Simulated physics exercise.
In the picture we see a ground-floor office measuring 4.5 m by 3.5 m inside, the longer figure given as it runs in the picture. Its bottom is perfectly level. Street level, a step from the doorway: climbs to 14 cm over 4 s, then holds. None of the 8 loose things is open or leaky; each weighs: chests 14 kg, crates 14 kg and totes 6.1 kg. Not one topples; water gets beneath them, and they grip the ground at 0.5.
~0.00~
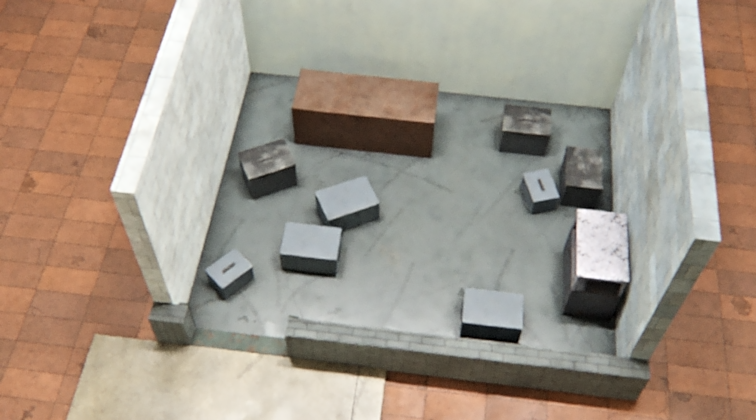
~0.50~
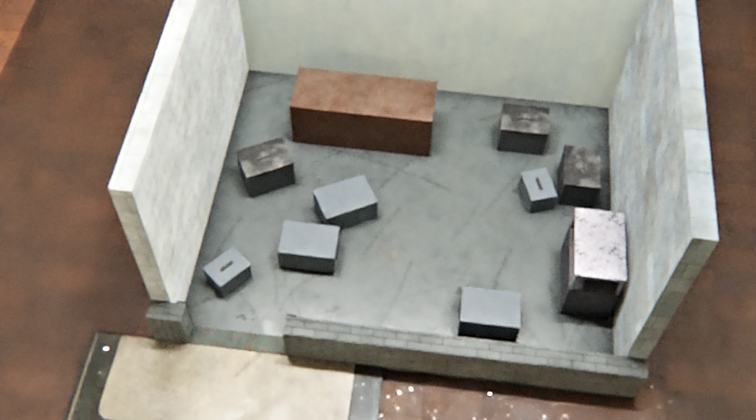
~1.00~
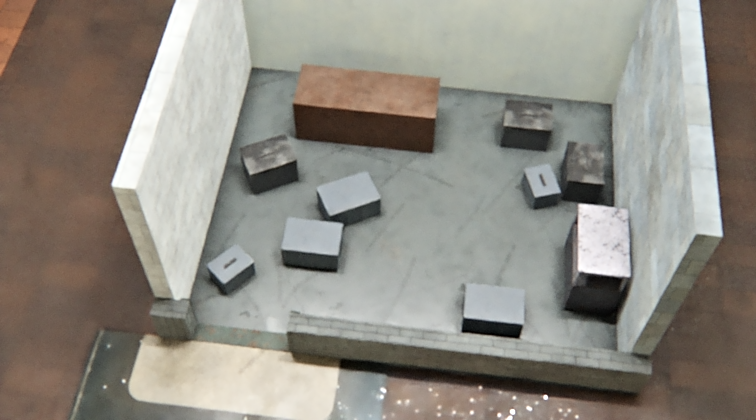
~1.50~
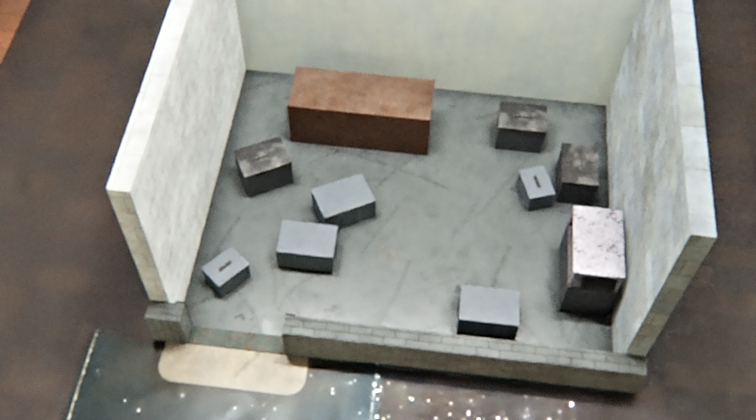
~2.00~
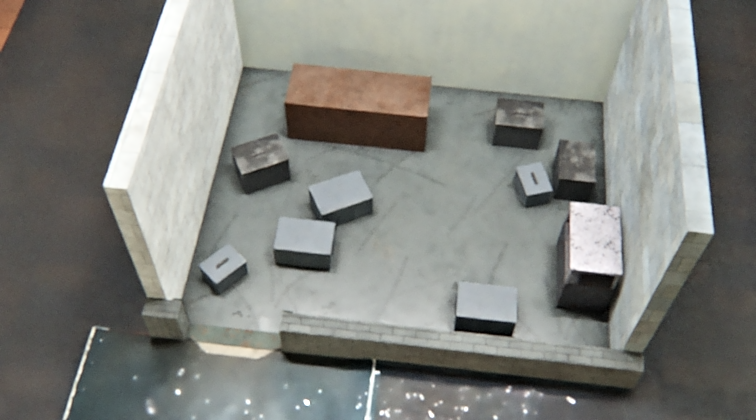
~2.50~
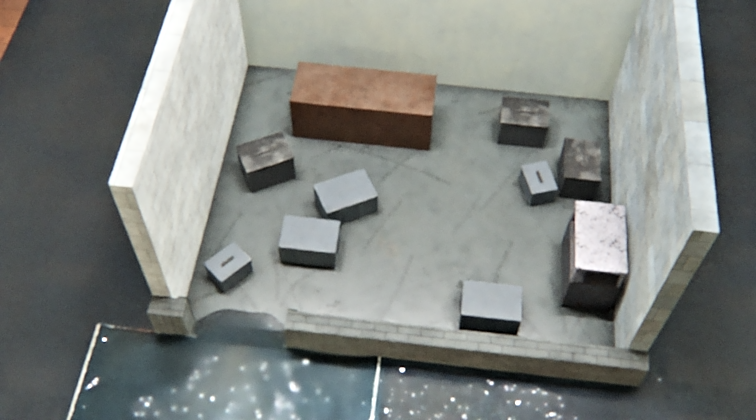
Water spread over the ground outside the low front wall, covering the pale slab and just reaching the doorway at the left, while the brown chest and the grey and dark boxes inside stayed put.
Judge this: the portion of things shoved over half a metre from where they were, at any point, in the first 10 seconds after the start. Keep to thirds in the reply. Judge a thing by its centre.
My answer: Less than a third.
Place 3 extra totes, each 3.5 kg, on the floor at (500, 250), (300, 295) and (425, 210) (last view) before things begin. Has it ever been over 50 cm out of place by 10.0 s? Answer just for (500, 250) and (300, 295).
Taking them in order, the first is below the threshold and the second is above the threshold.
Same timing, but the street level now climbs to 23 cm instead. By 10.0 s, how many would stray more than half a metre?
So the tally would be 6.
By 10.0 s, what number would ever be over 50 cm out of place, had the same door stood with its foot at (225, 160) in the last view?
The answer would then be 1.
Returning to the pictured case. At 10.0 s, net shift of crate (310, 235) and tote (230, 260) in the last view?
They've ended up 10 cm and 250 cm away, in that order.
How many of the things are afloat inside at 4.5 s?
Then: 0.
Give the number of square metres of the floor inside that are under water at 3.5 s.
I'd put it close to 1.0 m2.
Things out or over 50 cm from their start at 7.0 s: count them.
By my tally, 2.
After 3.5 s 0 of 8 are over 50 cm from their spots; 0 afloat.
After 4.5 s 1 of 8 are over 50 cm from their spots; 0 afloat.
After 7.0 s 2 of 8 are over 50 cm from their spots; 1 afloat.
After 10.0 s 2 of 8 are over 50 cm from their spots, and 2 have been at some point; 2 afloat.
